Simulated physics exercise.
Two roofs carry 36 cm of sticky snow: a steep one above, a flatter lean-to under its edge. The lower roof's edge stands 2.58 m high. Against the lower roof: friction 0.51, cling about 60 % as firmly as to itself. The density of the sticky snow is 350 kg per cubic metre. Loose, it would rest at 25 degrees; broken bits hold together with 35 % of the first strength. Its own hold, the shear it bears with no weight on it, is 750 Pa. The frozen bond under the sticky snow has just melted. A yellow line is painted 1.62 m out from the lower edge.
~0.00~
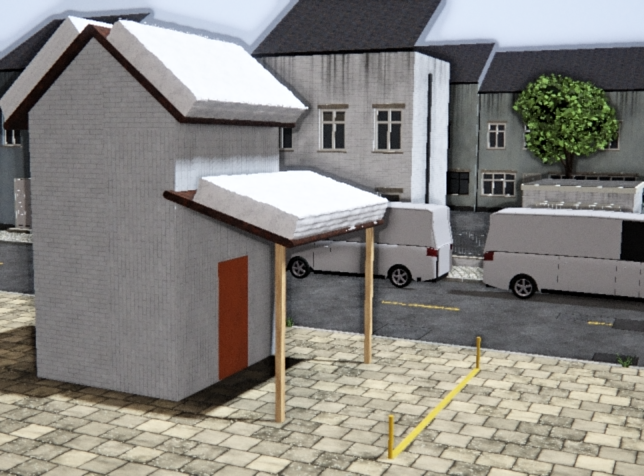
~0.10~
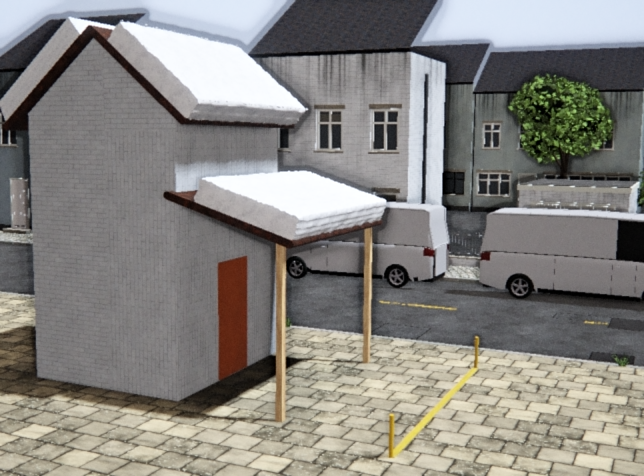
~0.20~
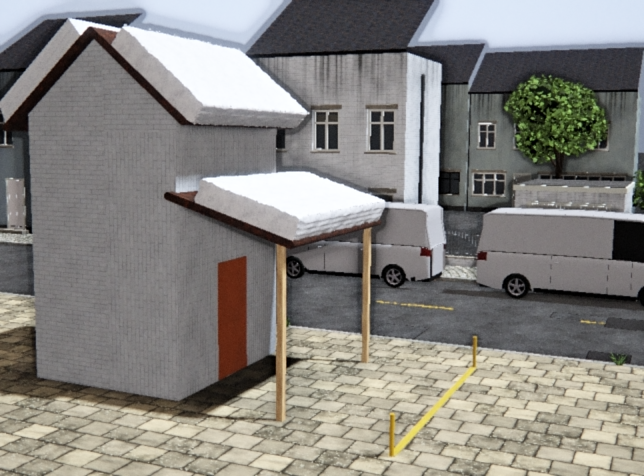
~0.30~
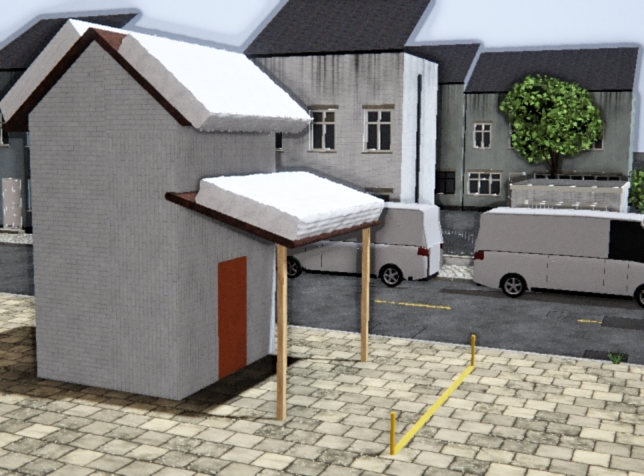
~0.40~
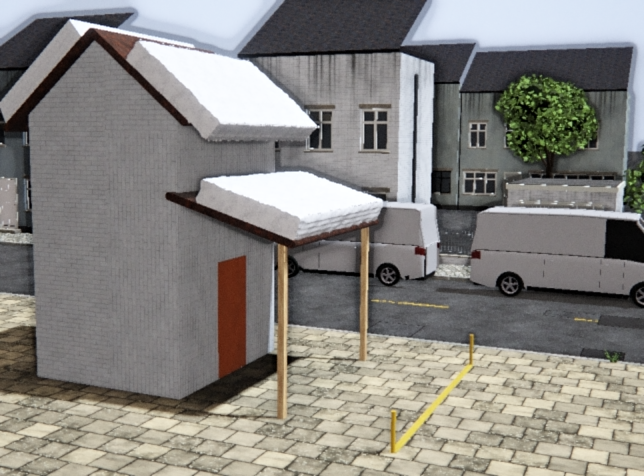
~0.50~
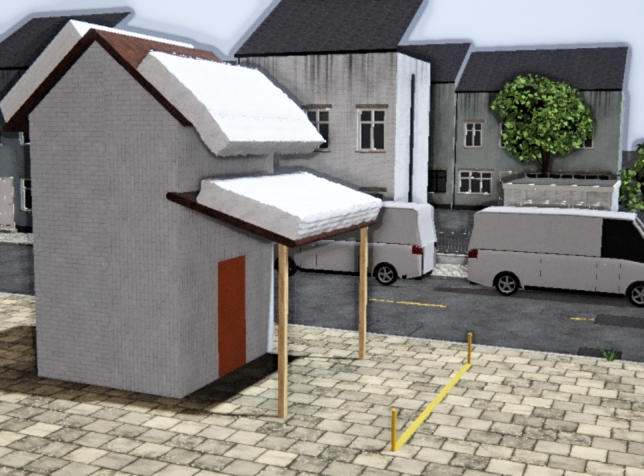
A thick slab of snow slides down the steep upper roof, jutting out above the snowy lean-to.
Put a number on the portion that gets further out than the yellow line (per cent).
Close to 27 per cent.
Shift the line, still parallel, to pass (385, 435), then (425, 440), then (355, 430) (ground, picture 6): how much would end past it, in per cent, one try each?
In turn about 35 %, 20 %, 45 %.
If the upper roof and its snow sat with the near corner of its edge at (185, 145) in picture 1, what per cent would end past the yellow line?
It would be near 12 %.
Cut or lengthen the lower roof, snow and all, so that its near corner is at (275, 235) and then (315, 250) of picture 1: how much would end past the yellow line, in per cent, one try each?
In that order: 30 %, 20 %.
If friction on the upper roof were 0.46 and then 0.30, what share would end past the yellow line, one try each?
In that order: 8 %, 16 %.
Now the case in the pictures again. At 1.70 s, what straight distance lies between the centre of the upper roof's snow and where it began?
Roughly 4.4 m.
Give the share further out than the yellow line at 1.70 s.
Some 4 per cent.
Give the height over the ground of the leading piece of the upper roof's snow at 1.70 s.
Some 0.0 m.
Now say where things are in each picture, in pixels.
The first frame shows leading edge of the sticky snow at (187, 98).
The second frame shows leading edge of the sticky snow at (188, 100), its middle shifted 2.8 cm, 1 % of it past the upper edge, in one piece.
The third frame shows leading edge of the sticky snow at (193, 105), its middle shifted 11 cm, 6 % of it past the upper edge, in one piece.
The fourth frame shows leading edge of the sticky snow at (199, 129), its middle shifted 24 cm, 14 % of it past the upper edge, in one piece.
The fifth frame shows leading edge of the sticky snow at (208, 117), its middle shifted 43 cm, 25 % of it past the upper edge, in one piece.
The sixth frame shows leading edge of the sticky snow at (219, 130), its middle shifted 67 cm, 39 % of it past the upper edge, cracking.
After 1.05 s, none is below the lower edge and 0 % is past the line.
After 1.70 s, 48 % is below the lower edge and 4 % is past the line.
After 2.35 s, 63 % is below the lower edge and 27 % is past the line.
After 3.00 s, 63 % is below the lower edge and 27 % is past the line.
After 3.10 s, at the end, 63 % is below the lower edge and 27 % is past the line.
